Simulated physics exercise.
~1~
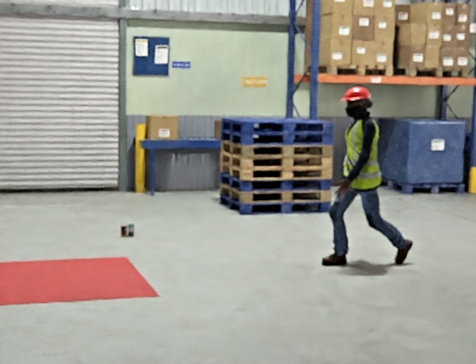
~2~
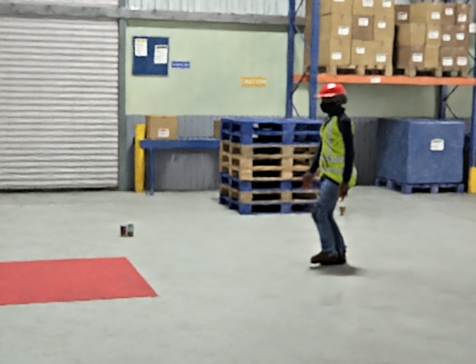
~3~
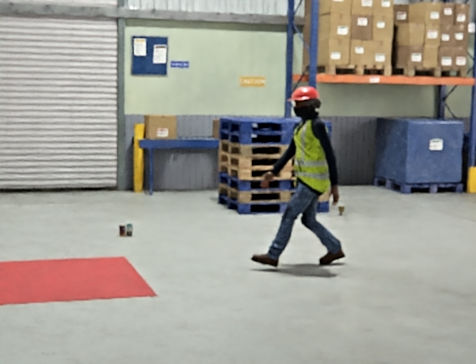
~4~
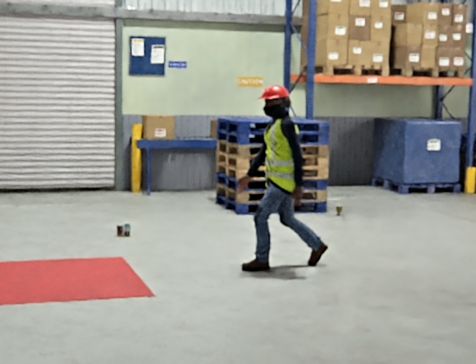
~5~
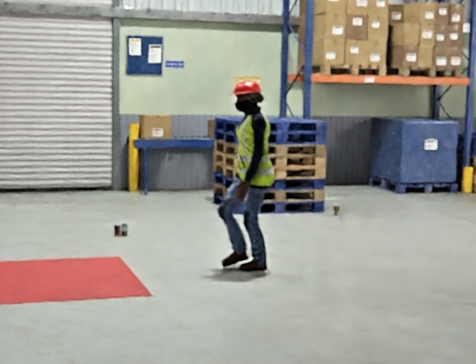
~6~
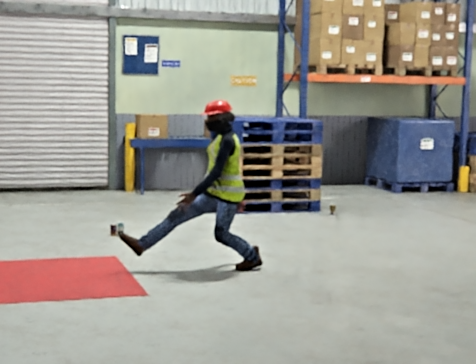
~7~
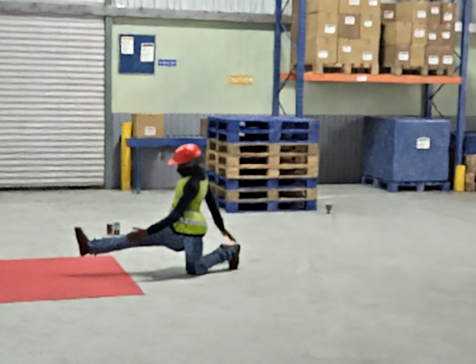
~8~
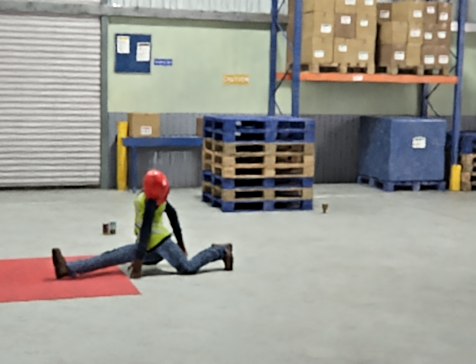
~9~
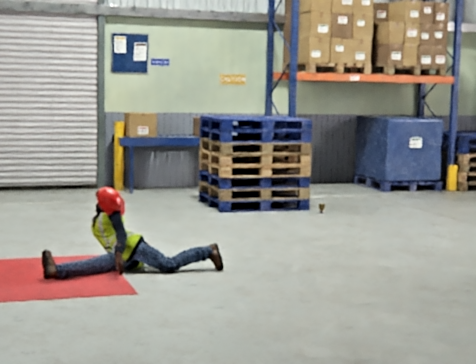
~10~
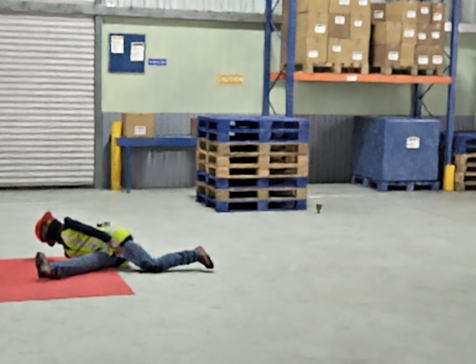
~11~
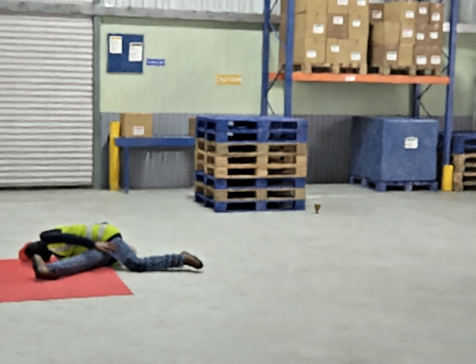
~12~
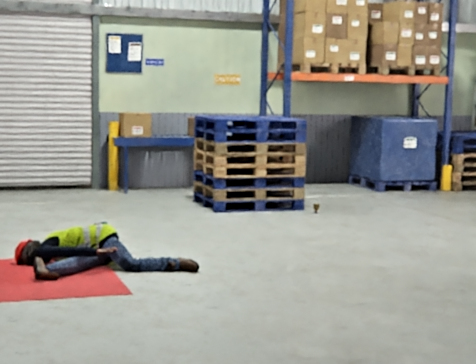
The video shows a person in a red helmet and yellow vest walking left across a warehouse floor, then sliding with the front leg extended onto a red mat, dropping low and folding forward until they lie still with head and chest on the mat.
